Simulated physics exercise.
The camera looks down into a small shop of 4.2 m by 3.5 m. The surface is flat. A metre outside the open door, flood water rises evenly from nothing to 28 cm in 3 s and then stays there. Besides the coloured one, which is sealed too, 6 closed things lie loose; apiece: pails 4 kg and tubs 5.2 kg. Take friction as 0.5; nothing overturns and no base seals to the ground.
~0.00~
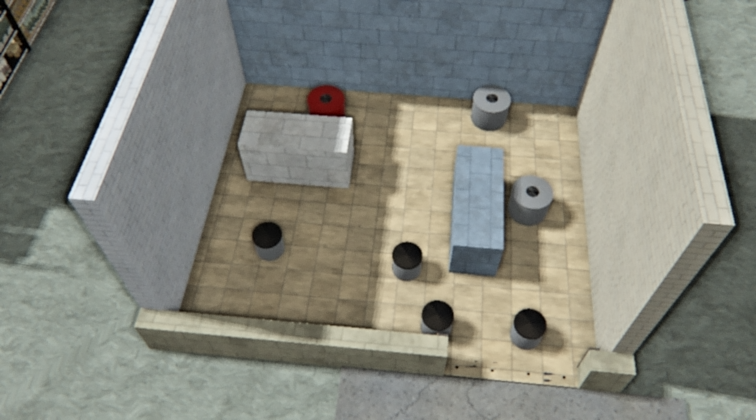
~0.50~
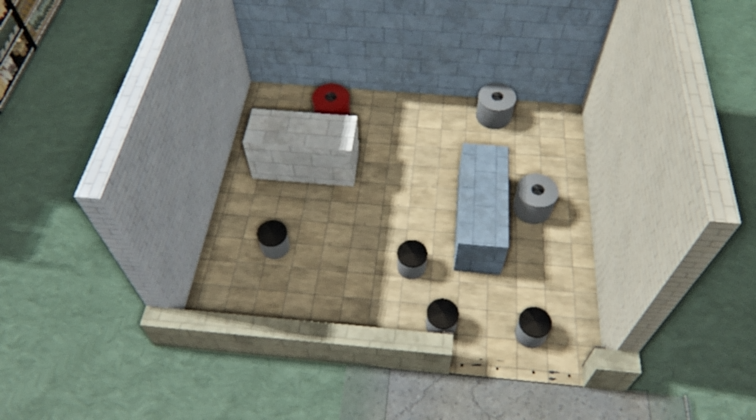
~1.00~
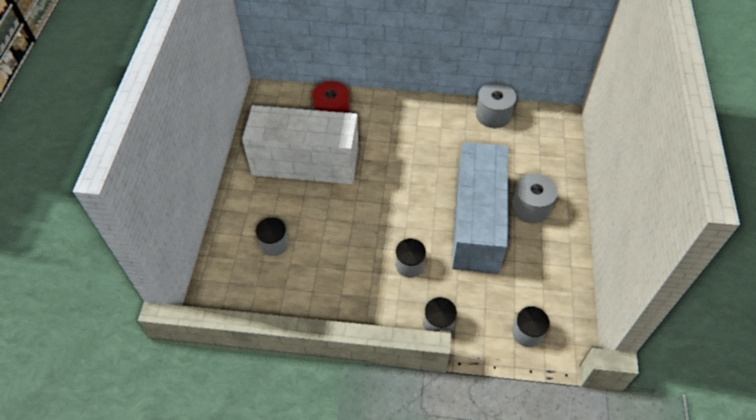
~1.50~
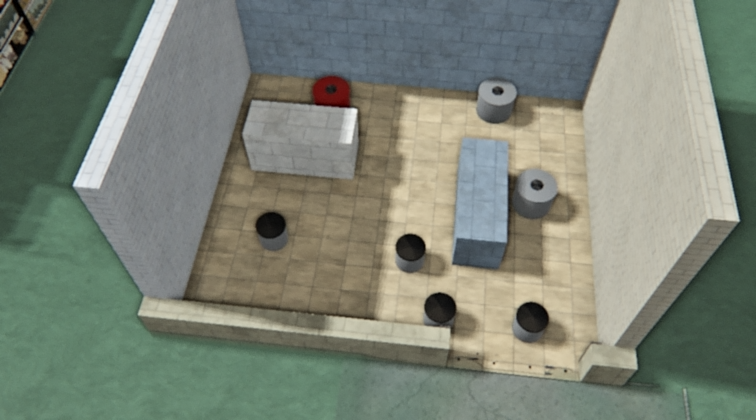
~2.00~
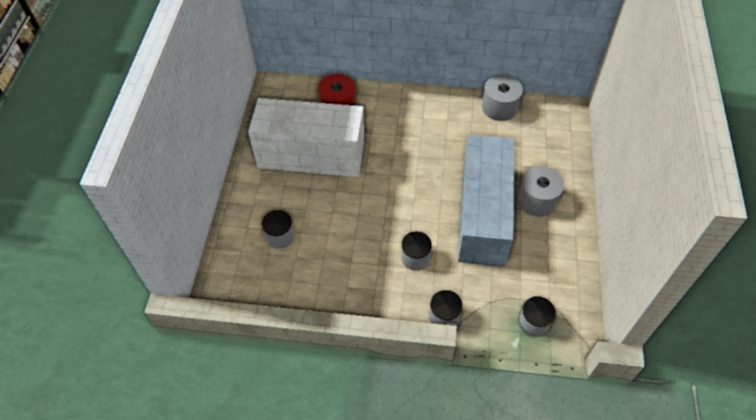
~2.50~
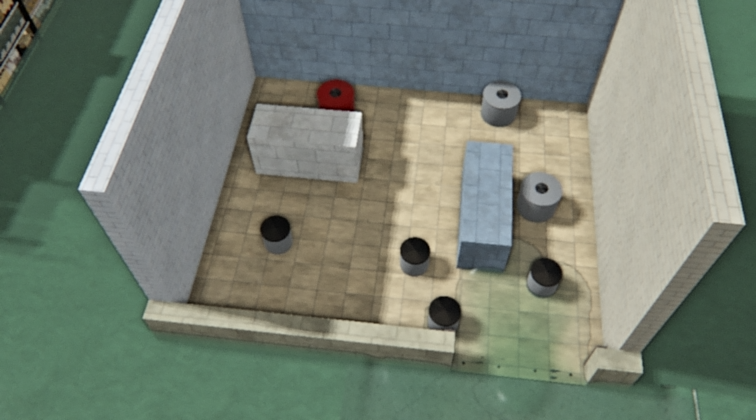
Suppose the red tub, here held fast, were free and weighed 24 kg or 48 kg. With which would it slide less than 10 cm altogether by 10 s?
Verdict: Only the higher weight holds it.
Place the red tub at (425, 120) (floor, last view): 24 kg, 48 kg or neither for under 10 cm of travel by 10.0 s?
It takes the larger.
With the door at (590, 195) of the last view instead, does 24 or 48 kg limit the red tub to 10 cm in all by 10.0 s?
In that case only the larger load is enough.
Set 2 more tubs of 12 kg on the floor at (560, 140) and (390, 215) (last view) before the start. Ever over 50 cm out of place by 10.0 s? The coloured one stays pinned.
In that order: More, past it.
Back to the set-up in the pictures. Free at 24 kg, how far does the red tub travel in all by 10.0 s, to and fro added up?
Some 100 cm in all.
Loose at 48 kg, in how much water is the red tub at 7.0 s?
About 10 cm.
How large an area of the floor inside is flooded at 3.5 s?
Some 4.5 m2.
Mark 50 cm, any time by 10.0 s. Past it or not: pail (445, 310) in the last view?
Answer: Under.
After 3.5 s the red tub would be 0 cm from its start with 24 kg and 0 cm from its start with 48 kg; 0 cm of water round it then.
After 4.5 s the red tub would be 0 cm from its start with 24 kg and 0 cm from its start with 48 kg; 0 cm of water round it then.
After 7.0 s the red tub would be 33 cm from its start with 24 kg and 0 cm from its start with 48 kg; 10 cm of water round it then.
After 10.0 s the red tub would be 93 cm from its start with 24 kg and 0 cm from its start with 48 kg; 22 cm of water round it then.
